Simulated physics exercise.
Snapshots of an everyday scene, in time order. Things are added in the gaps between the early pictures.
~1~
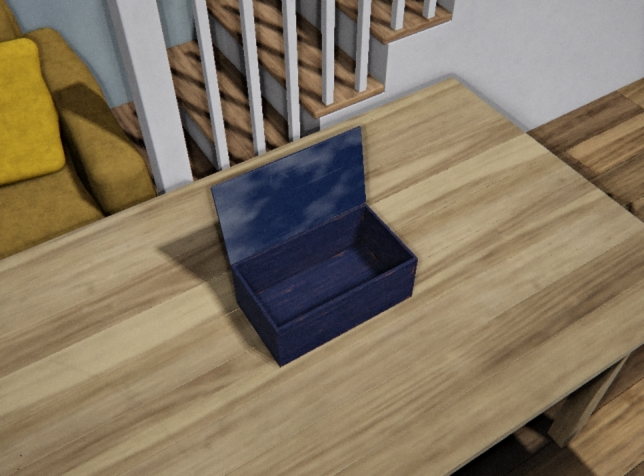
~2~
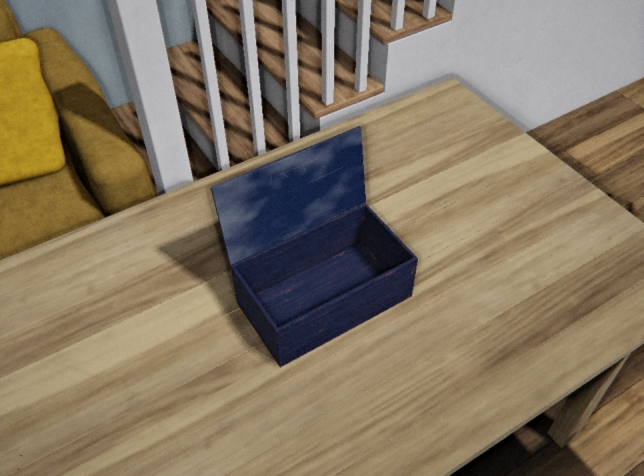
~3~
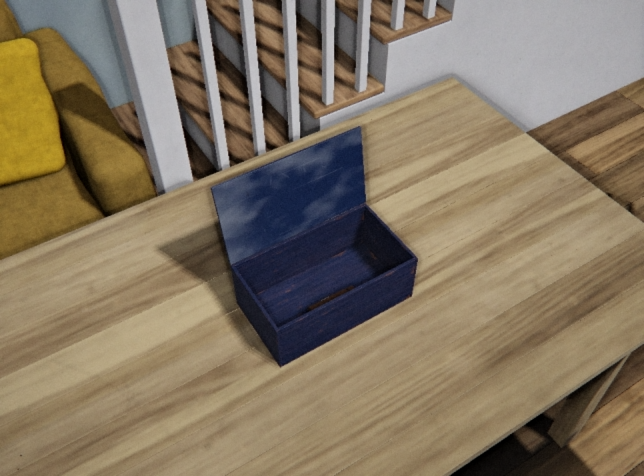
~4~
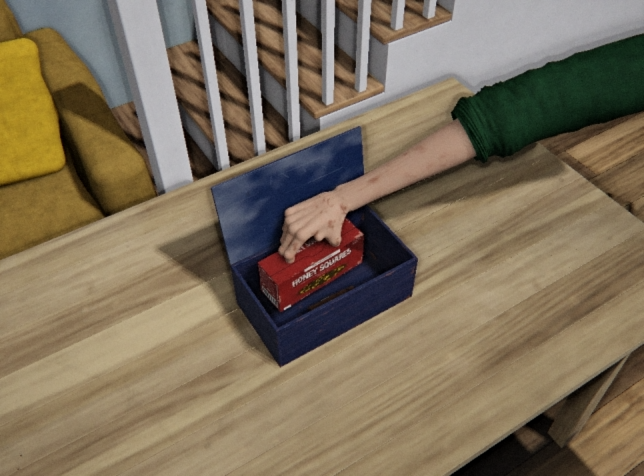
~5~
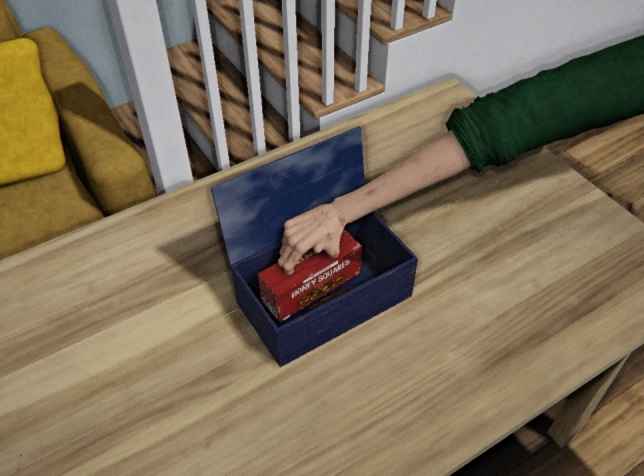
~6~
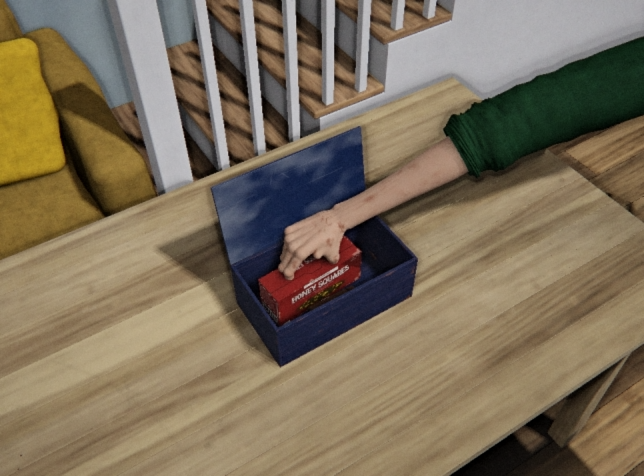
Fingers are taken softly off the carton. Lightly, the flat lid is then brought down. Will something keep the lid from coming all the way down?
Pretty clearly the lid lies closed.
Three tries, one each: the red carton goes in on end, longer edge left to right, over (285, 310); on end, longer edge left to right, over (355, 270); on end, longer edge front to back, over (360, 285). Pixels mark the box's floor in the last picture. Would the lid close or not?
Results in order: Lid up, lid up, lid up.
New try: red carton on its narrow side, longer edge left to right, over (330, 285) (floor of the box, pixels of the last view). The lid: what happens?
With this placement the lid lies closed.
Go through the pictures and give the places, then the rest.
The last thing is not in view yet, in the first picture.
The last thing is not in view yet, in the second picture.
The last thing is not in view yet, in the third picture.
On its way; red carton (312, 263), in the fourth picture.
On its way; red carton (311, 273), in the fifth picture.
Put in, still held; red carton (311, 279), in the sixth picture.
Then, 1.30 s on from there, lid 78° above the rim.
Then, 1.70 s on from there, lid 49° above the rim.
Then, 2.00 s on from there, lid 18° above the rim.
In the end, lid shut; both unmoved. At the end, from the last picture's camera, red carton near (311, 279).
